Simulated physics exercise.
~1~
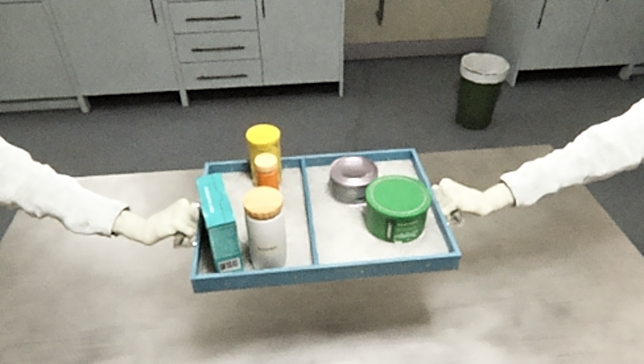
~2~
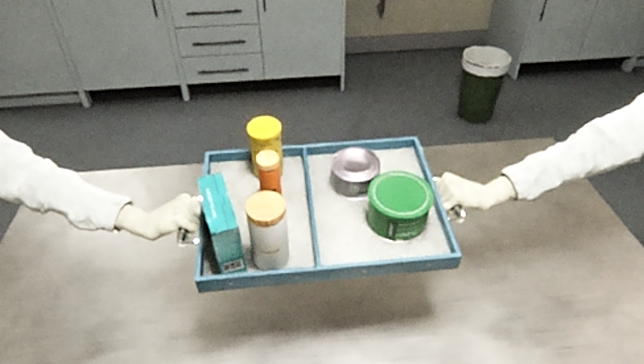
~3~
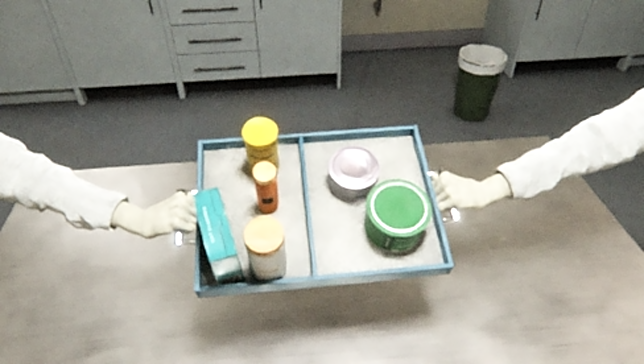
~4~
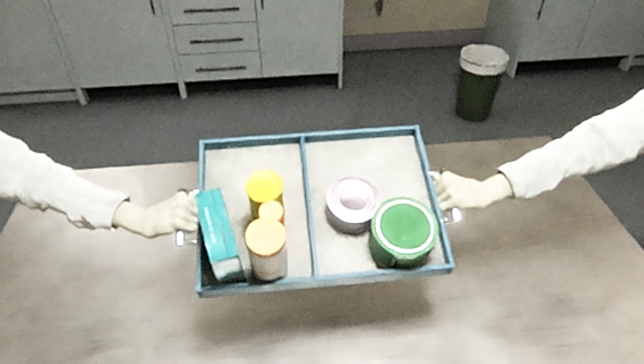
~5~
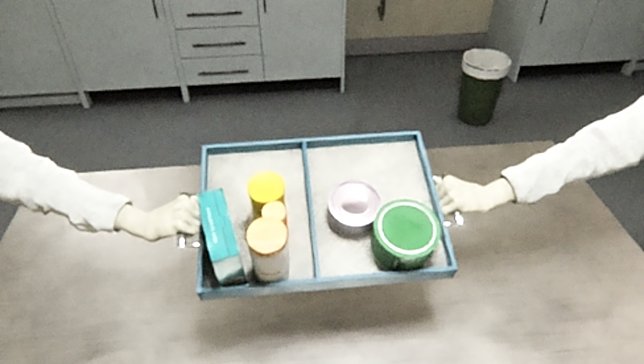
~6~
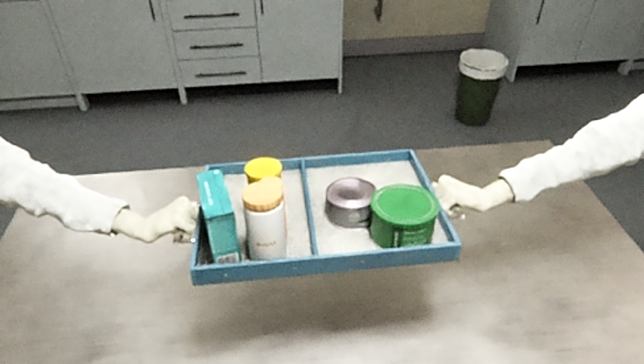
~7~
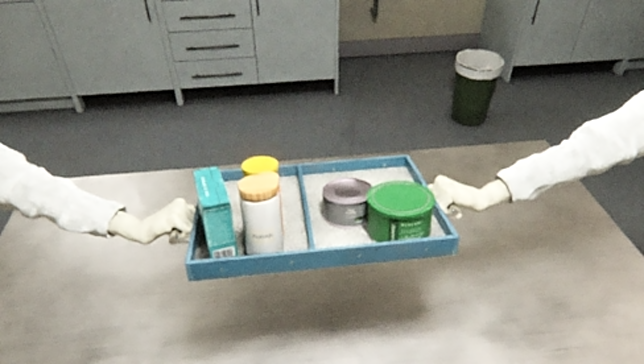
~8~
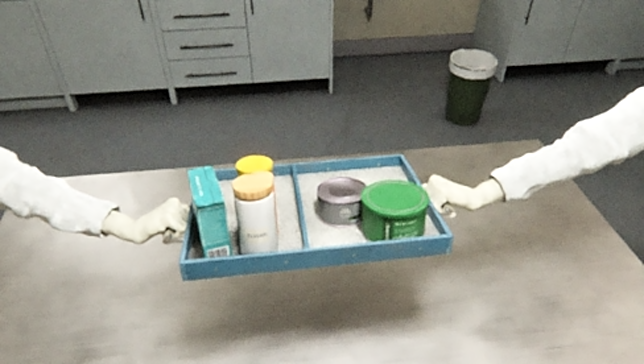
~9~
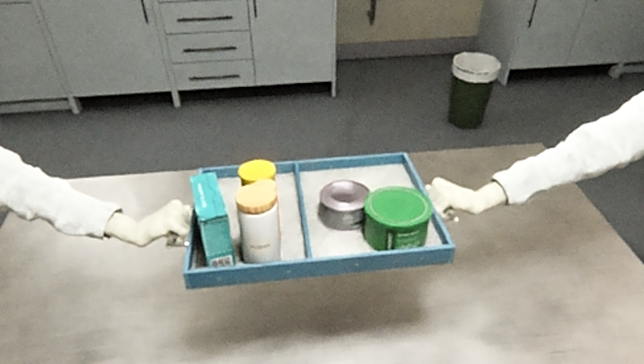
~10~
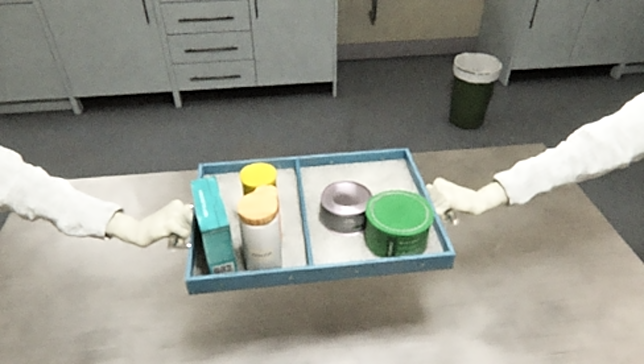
The clip opens on two white-sleeved, gloved hands holding a blue divided tray above a table, with a turquoise packet, yellow tin, orange shaker and white jar left of the bar, and a grey tub and green tub on the right. The hands tip the near edge down, and the yellow tin, orange shaker and grey tub slide towards the viewer. The shaker and tin bunch up behind the white jar. The tray then swings back the other way, flattening out, and the items stay put. Finally it settles nearly level, everything upright, with those three still shifted nearer the front.
